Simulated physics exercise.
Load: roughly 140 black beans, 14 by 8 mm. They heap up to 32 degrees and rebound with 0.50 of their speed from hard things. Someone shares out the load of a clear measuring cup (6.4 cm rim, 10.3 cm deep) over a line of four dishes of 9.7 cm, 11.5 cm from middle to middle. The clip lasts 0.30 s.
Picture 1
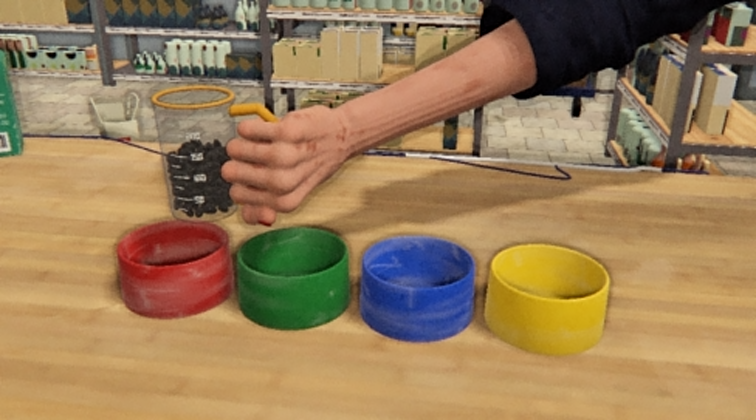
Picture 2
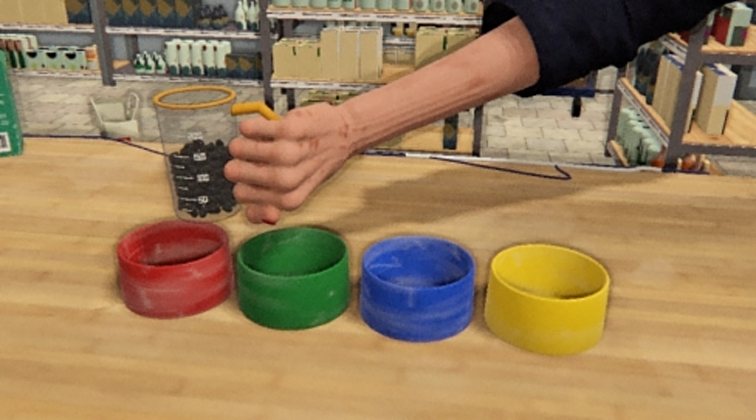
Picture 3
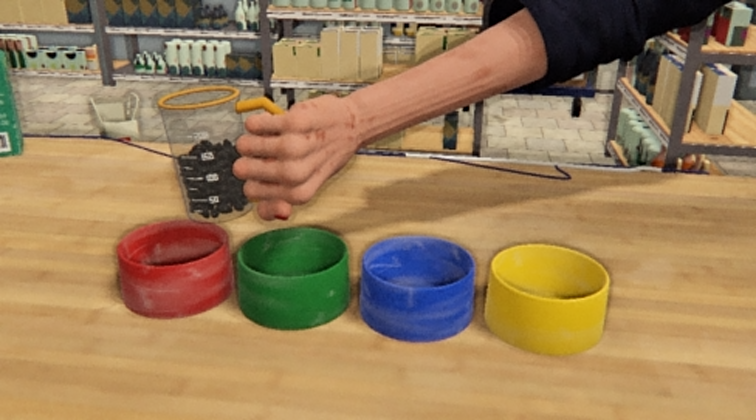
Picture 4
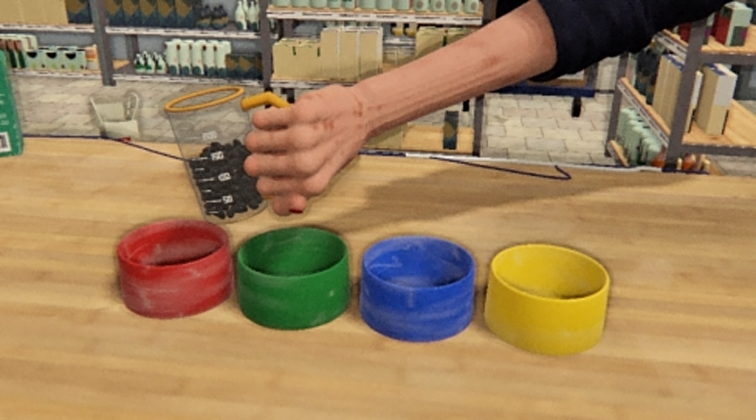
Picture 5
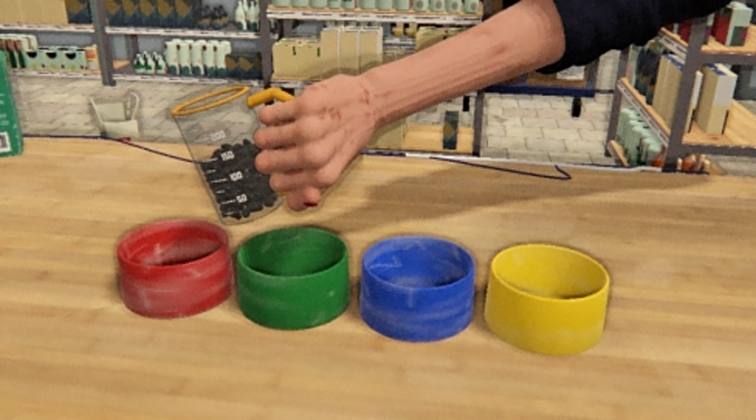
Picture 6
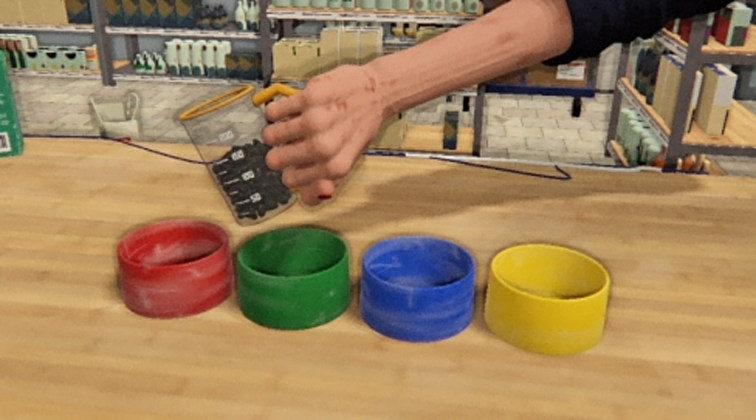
In a shop-like room with stocked shelves behind, a pale wooden tabletop is seen from slightly above by a camera that stays still. A row of red, green, blue and yellow dishes runs left to right, with a clear measuring cup of black beans behind them at the left, gripped by a dark-sleeved arm's hand. The hand slowly tilts the cup, its base swinging rightward, and shifts it slightly right.
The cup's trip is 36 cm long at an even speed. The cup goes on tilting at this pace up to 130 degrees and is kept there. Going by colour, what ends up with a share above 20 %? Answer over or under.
Red dish: Under; blue dish: Over; green dish: Under; yellow dish: Under; on the counter: Under.
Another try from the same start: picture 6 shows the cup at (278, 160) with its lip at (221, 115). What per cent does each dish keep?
Red 0, blue 0, green 0, yellow 100.
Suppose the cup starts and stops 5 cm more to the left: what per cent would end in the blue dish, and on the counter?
In that case blue 20, counter 30.
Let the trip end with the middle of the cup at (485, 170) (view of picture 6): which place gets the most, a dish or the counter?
The winner: Blue.
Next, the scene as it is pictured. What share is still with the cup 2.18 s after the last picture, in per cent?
About 0 per cent.
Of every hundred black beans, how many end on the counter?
Roughly 5 per cent.
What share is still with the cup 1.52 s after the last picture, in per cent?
Roughly 0 per cent.
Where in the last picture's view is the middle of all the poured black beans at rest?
At about (408, 293).
Then, 0.91 s after the last picture, tilt 106 degrees; cup holds 95 %, green 5 %.
Then, 1.52 s after the last picture, tilt 130 degrees; cup holds 0 %, blue 95 %, green 5 %.
Then, 2.18 s after the last picture, tilt 130 degrees; cup holds 0 %, blue 95 %, green 5 %.
In the end, red 0 %, blue 95 %, green 5 %, yellow 0 %, counter 5 %.
